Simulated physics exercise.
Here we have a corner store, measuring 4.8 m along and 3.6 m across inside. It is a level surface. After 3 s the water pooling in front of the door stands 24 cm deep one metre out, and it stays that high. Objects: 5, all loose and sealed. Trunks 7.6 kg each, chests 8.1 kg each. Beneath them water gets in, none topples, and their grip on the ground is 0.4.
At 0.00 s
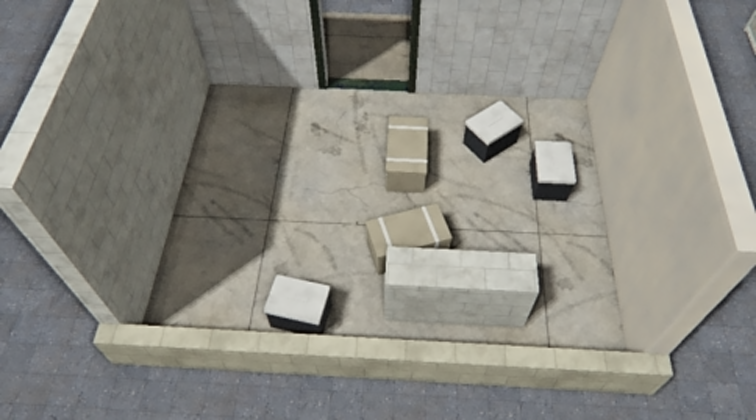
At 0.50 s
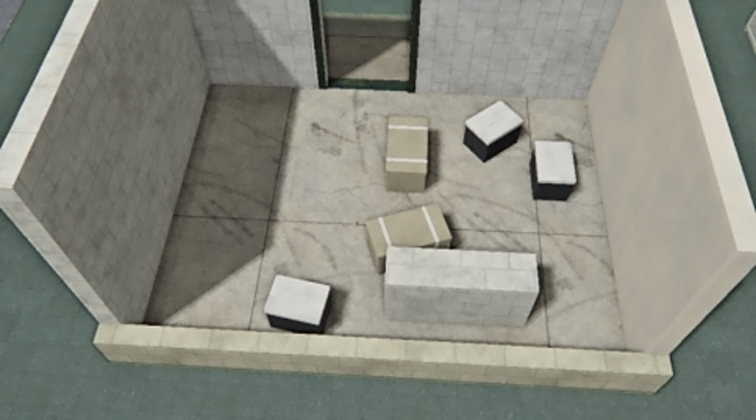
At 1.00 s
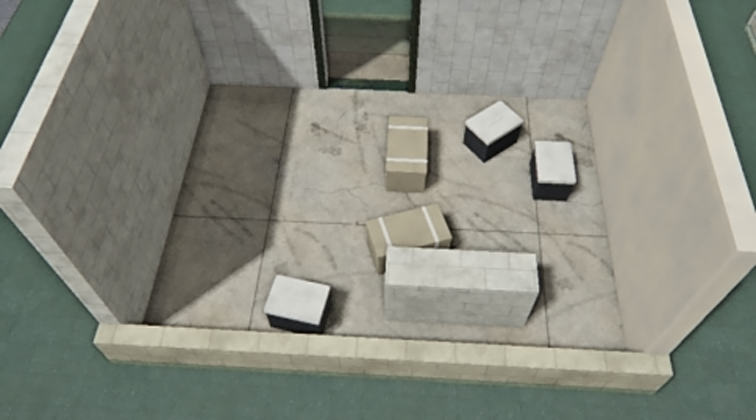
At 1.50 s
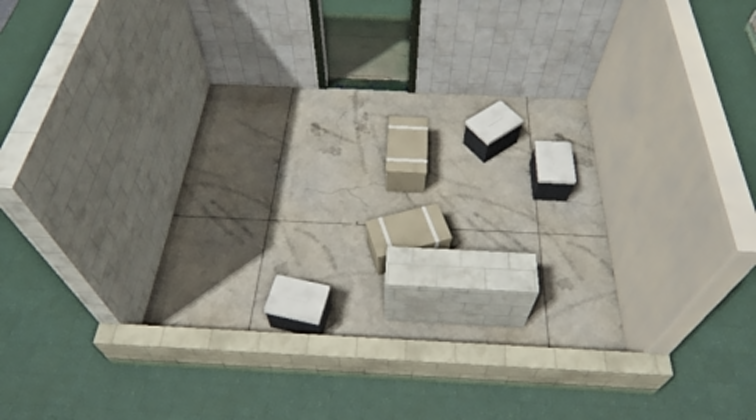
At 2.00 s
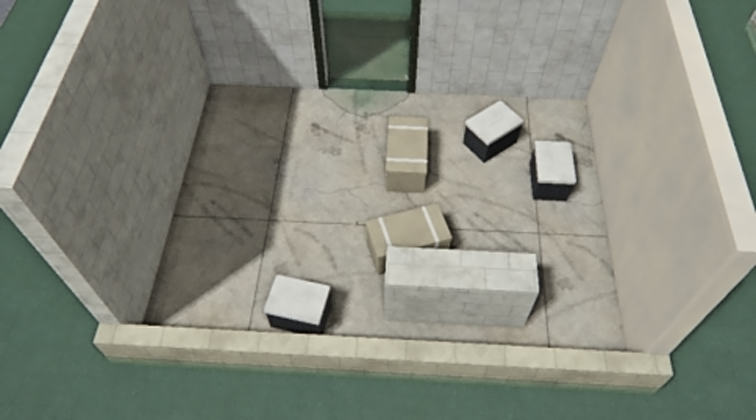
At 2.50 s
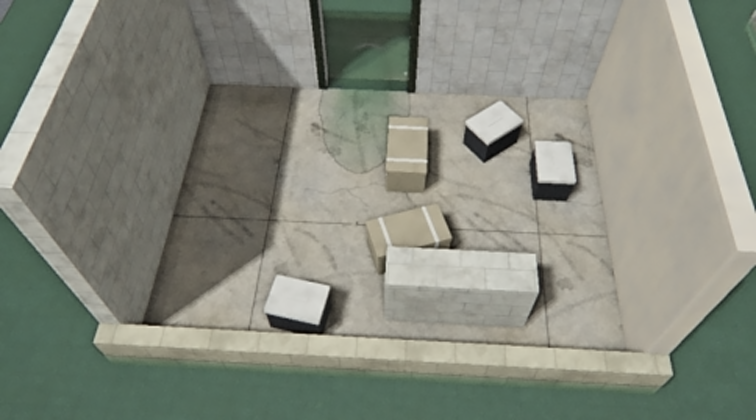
Greenish water surrounded a small walled room holding boxes and a low white block, then began seeping in through the back doorway and spread a little way across the floor, while the boxes stayed still.
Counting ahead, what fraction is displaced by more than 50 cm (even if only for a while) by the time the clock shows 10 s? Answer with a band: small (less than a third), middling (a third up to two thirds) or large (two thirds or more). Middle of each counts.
Middling.
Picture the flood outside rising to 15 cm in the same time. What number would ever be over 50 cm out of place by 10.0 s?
Then 3 of them.
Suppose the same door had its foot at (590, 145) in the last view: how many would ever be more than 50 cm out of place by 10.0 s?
4.
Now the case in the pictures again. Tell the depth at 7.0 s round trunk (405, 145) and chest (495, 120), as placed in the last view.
First roughly 6 cm, second roughly 2 cm.
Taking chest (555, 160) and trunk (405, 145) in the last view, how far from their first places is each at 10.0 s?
In that order: 80 cm, 200 cm.
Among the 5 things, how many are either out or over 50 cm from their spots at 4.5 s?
By that time the total stands at 1.
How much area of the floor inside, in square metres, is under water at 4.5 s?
Somewhere about 11.5 m2, give or take.
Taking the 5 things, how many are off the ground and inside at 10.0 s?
5 of them.
After 3.5 s 0 of 5 are over 50 cm from their spots; 0 afloat.
After 4.5 s 1 of 5 are over 50 cm from their spots; 1 afloat.
After 7.0 s 2 of 5 are over 50 cm from their spots; 3 afloat.
After 10.0 s 3 of 5 are over 50 cm from their spots, and 3 have been at some point; 5 afloat.
